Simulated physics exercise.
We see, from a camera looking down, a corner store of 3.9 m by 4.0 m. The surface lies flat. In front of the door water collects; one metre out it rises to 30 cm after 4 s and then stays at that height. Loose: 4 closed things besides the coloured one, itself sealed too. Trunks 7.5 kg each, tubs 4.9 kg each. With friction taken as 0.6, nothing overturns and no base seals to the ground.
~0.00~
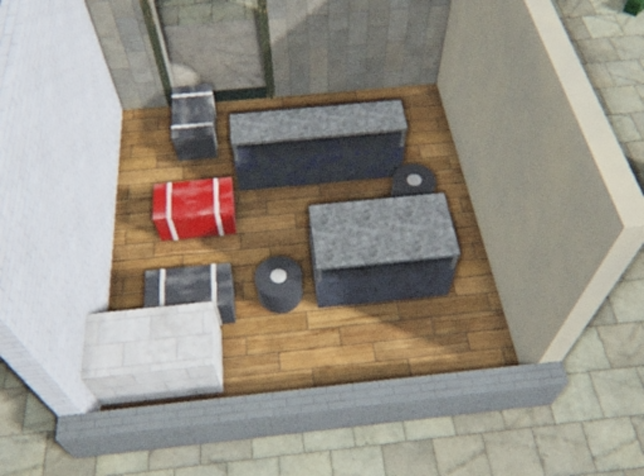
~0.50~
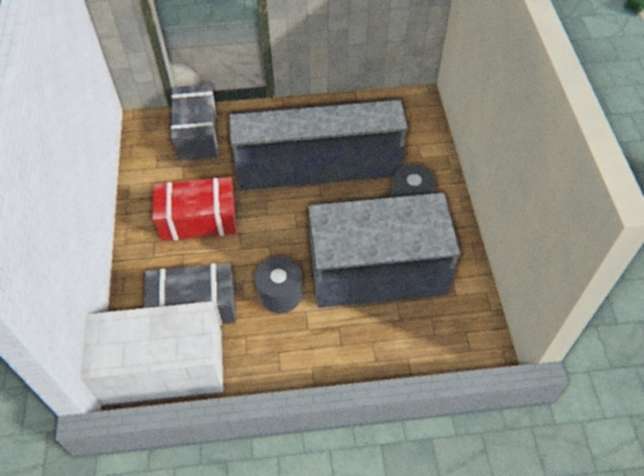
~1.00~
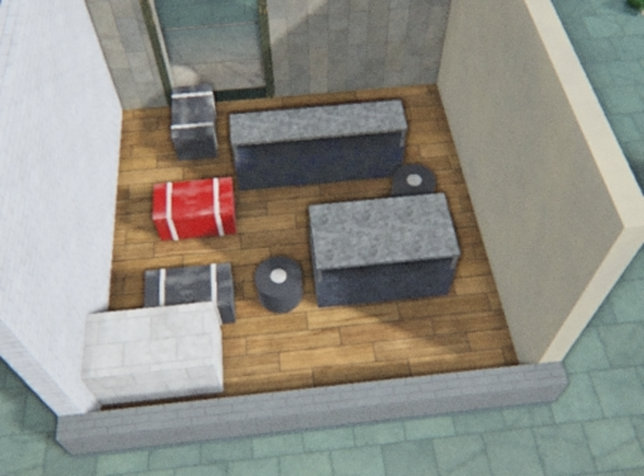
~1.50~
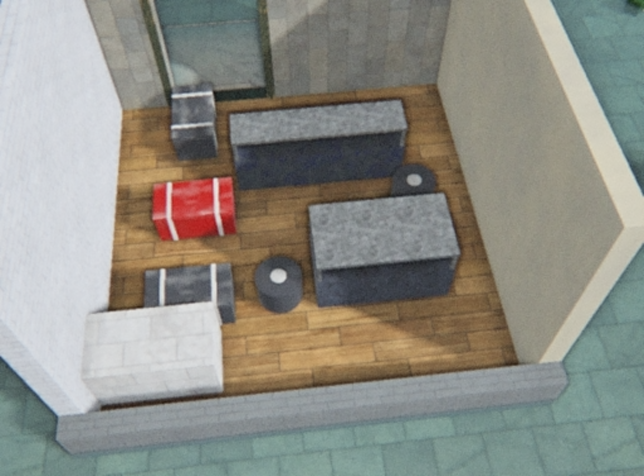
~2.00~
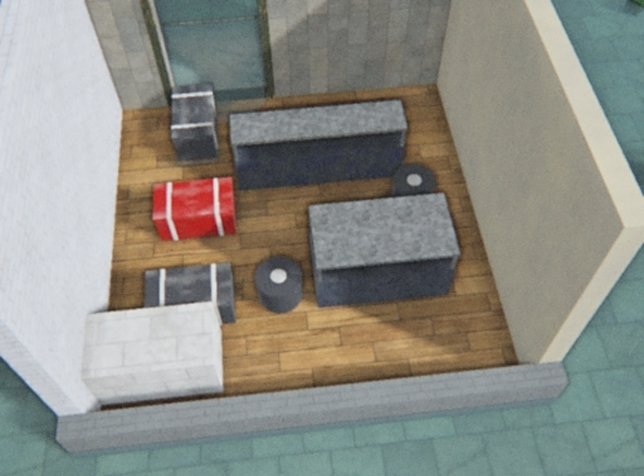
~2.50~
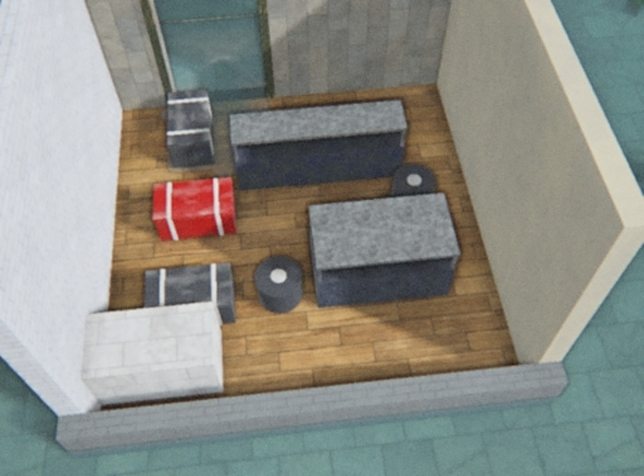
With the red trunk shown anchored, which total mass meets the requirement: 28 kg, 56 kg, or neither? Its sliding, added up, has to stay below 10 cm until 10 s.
Neither is fine.
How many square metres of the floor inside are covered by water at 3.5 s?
Somewhere around 3.5 m2, roughly.
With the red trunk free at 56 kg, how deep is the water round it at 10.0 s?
Something like 17 centimetres.
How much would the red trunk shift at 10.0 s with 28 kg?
Shift: About 80 cm.
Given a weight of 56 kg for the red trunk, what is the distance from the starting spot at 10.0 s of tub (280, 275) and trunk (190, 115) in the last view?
The first is 20 cm from its start, the second 200 cm.
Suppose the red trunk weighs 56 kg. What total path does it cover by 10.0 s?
The total path comes to around 80 cm.
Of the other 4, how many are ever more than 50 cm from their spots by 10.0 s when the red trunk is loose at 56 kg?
I make that 1.
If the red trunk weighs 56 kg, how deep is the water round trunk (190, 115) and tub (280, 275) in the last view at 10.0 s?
Roughly 22 and 14 cm.
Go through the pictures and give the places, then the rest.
The red trunk at (193, 198), on the bottom; 0.0 m2 under water; 0 of 5 have shifted, in the first frame.
The red trunk at (193, 198), on the bottom; water covers 0.0 m2; 0 of 5 have shifted, in the second frame.
The red trunk at (193, 198) rests on the ground; water covers 0.0 m2; 0 of 5 have shifted, in the third frame.
The red trunk at (193, 198), on the bottom; water covers 0.0 m2; 0 of 5 have shifted, in the fourth frame.
The red trunk at (193, 198), on the bottom; 0.2 m2 under water; 0 of 5 have shifted, in the fifth frame.
The red trunk at (193, 198), on the bottom; water covers 0.9 m2; 1 of 5 have shifted, in the sixth frame.
After 3.5 s the red trunk would be 1 cm from its start with 28 kg and 0 cm from its start with 56 kg; 5 cm of water round it then.
After 4.5 s the red trunk would be 47 cm from its start with 28 kg and 3 cm from its start with 56 kg; 7 cm of water round it then.
After 7.0 s the red trunk would be 70 cm from its start with 28 kg and 63 cm from its start with 56 kg; 11 cm of water round it then.
After 10.0 s the red trunk would be 77 cm from its start with 28 kg and 70 cm from its start with 56 kg; 17 cm of water round it then.
